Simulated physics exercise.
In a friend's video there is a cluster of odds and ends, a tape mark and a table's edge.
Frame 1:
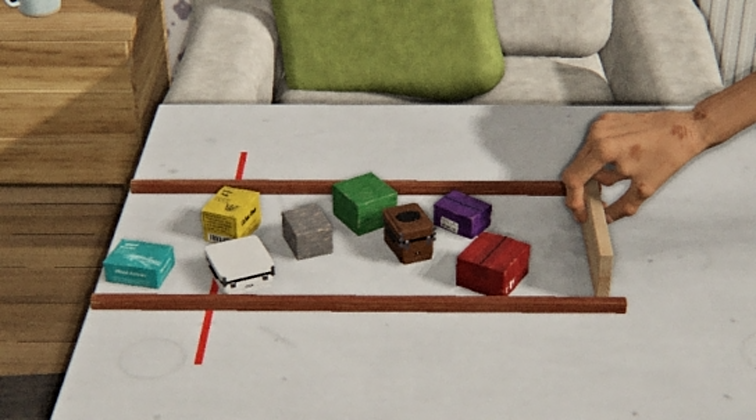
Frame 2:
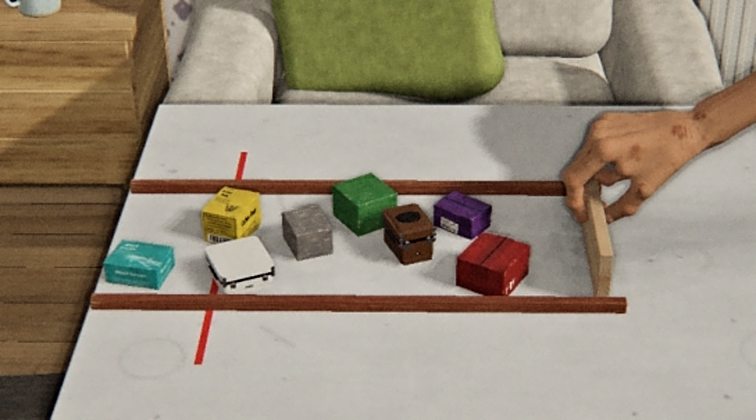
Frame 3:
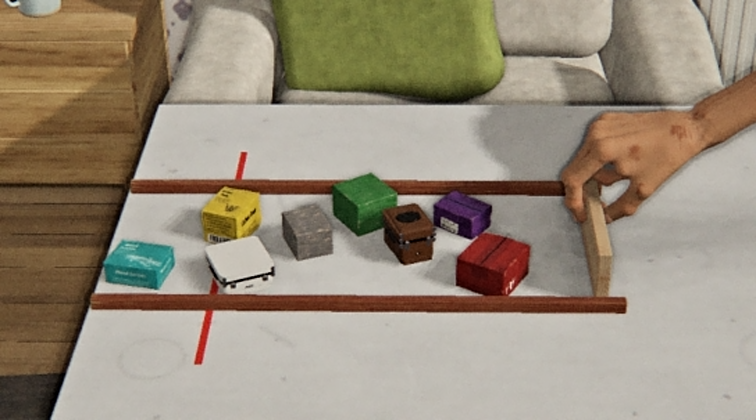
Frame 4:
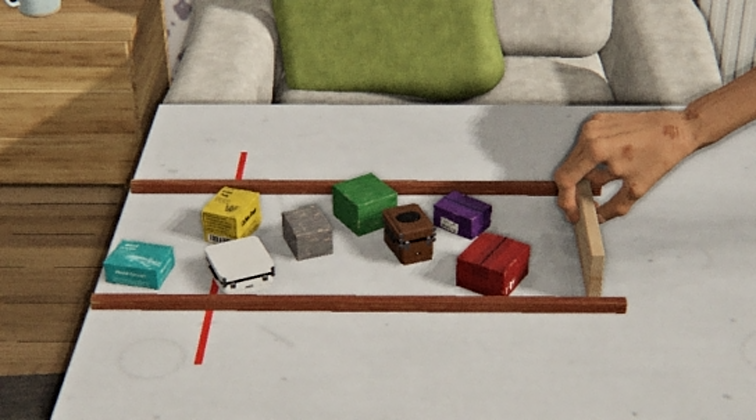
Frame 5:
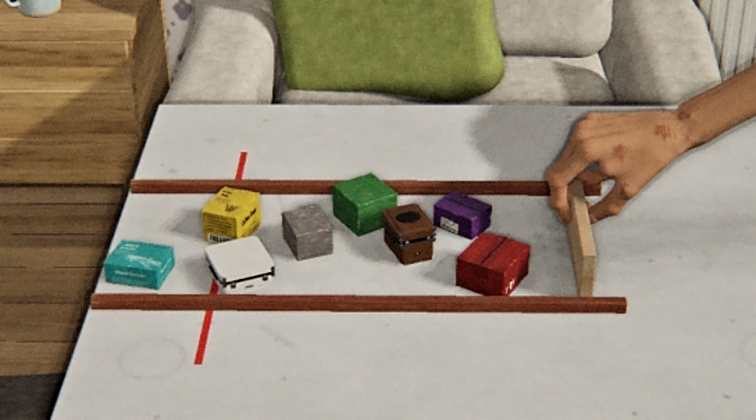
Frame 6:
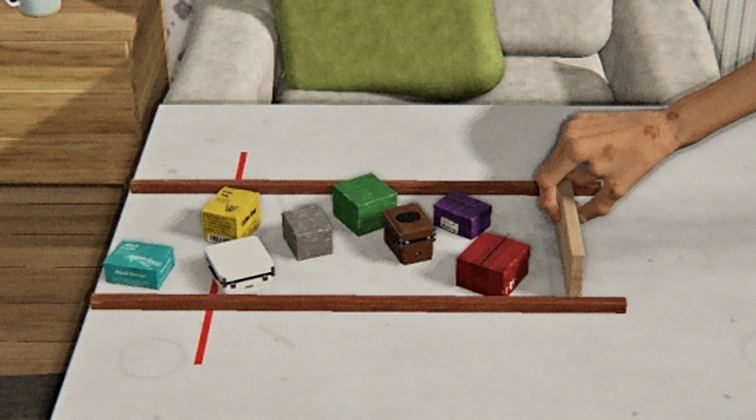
A hand slides a wooden board slightly left between two rails toward several still, colourful boxes.
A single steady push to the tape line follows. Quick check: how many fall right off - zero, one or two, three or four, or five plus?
Missing from the table at the end: One or two.
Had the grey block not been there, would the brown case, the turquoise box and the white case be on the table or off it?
I'd say the brown case stays up, the turquoise box does not stay, and the white case stays up.
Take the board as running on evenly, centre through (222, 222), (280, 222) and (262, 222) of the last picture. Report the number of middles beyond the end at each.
First 1, next 0, last 0.
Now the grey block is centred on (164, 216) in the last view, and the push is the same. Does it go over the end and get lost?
It goes down.
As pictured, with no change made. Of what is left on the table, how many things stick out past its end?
1, I think.
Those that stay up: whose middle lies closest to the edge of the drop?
It's the yellow box that ends nearest.
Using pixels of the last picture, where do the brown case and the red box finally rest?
Brown case at (193, 236), red box at (188, 273).
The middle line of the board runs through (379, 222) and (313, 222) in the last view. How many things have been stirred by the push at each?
At first I count 5, and then 7.
Soon after, none off yet; turquoise box at rest near (140, 264); yellow box at rest near (232, 217); white case at rest near (240, 267).
At rest, the number that fall off is one or two; fallen, turquoise box.
